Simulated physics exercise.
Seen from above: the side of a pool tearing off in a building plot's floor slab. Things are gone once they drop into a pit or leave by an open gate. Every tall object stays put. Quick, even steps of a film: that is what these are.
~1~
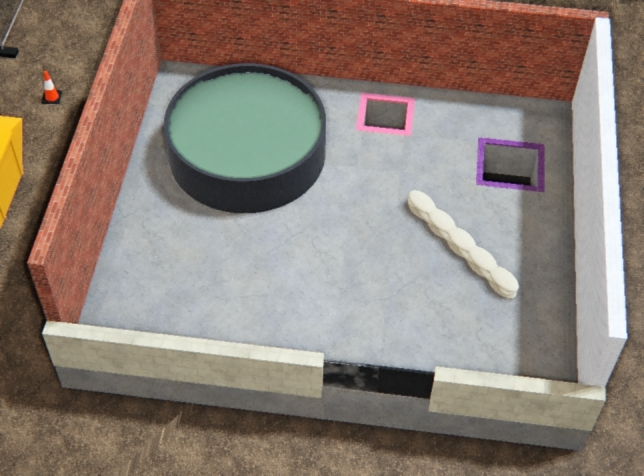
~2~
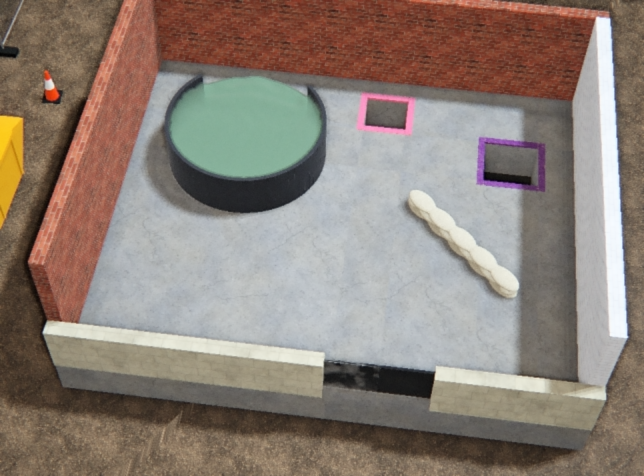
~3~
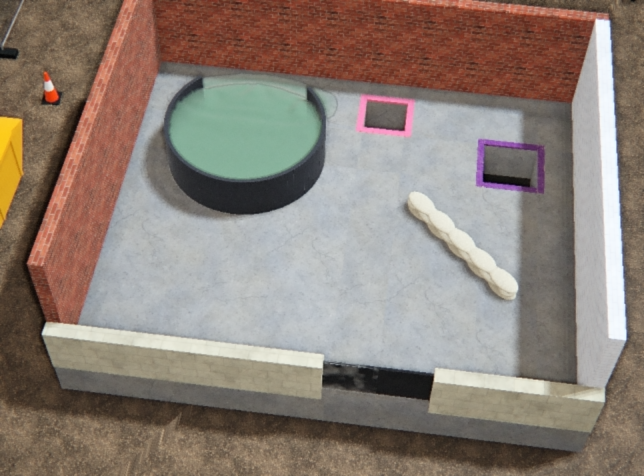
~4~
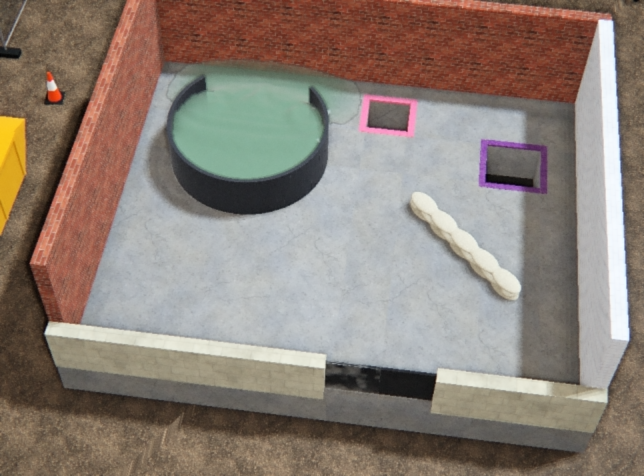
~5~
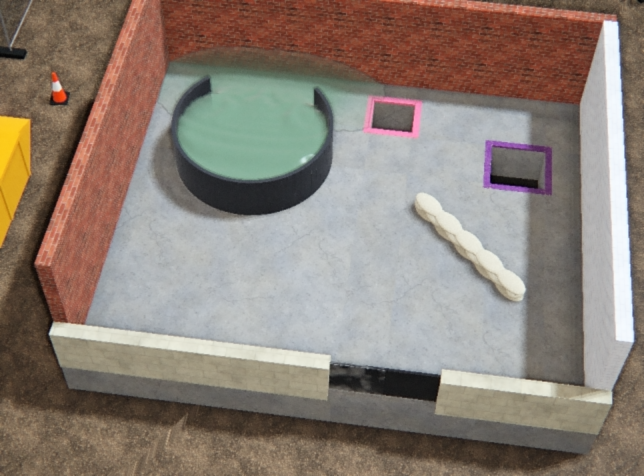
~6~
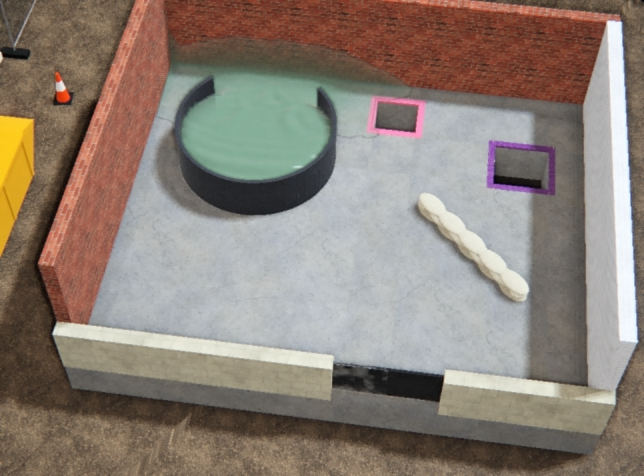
A round dark-walled pool of green water sits at the upper left of a grey slab on a building plot, seen from above, with brick walls behind and at left. Pink-edged and purple-edged pits lie to its right, above a knobbly cream bar, with an orange cone outside. The pool's far side opens and water spreads thinly along the back wall, mostly rightward, as the view drifts slightly.
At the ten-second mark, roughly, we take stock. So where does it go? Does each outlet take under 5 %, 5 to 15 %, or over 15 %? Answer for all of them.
Answer: The gate takes under 5 %; the pink pit takes over 15 %; the purple pit takes 5 to 15 %.
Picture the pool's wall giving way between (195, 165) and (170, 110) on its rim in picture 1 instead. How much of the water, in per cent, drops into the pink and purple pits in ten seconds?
Pink takes 10 in a hundred, purple takes 6 in a hundred.
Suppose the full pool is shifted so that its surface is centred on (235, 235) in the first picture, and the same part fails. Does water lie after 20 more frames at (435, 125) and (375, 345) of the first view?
Swamped, untouched.
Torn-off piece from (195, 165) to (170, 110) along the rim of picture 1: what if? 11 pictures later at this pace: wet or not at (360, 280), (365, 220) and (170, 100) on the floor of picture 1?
Spot by spot: Unaffected, then unaffected, then soaked through.
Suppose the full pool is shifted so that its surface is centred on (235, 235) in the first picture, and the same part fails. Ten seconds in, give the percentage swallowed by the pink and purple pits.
The pink pit ends up with 30 per cent and the purple pit with 10 per cent.
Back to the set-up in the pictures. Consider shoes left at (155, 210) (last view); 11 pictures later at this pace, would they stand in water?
Submerged.
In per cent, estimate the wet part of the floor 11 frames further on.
25 %, roughly.
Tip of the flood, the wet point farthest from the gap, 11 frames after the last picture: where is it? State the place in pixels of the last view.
Approximate pixel: (575, 106).
A moment on, water covers 15 % of the floor; the gate 0 %, the pink pit 2 %, the purple pit 0 %.
Next, water covers 25 % of the floor; the gate 0 %, the pink pit 8 %, the purple pit 0 %.
Then, water covers 45 % of the floor; the gate 0 %, the pink pit 16 %, the purple pit 1 %.
Later, water covers 75 % of the floor; the gate 0 %, the pink pit 23 %, the purple pit 4 %.
In the end, water covers 90 % of the floor; the gate 0 %, the pink pit 30 %, the purple pit 7 %.
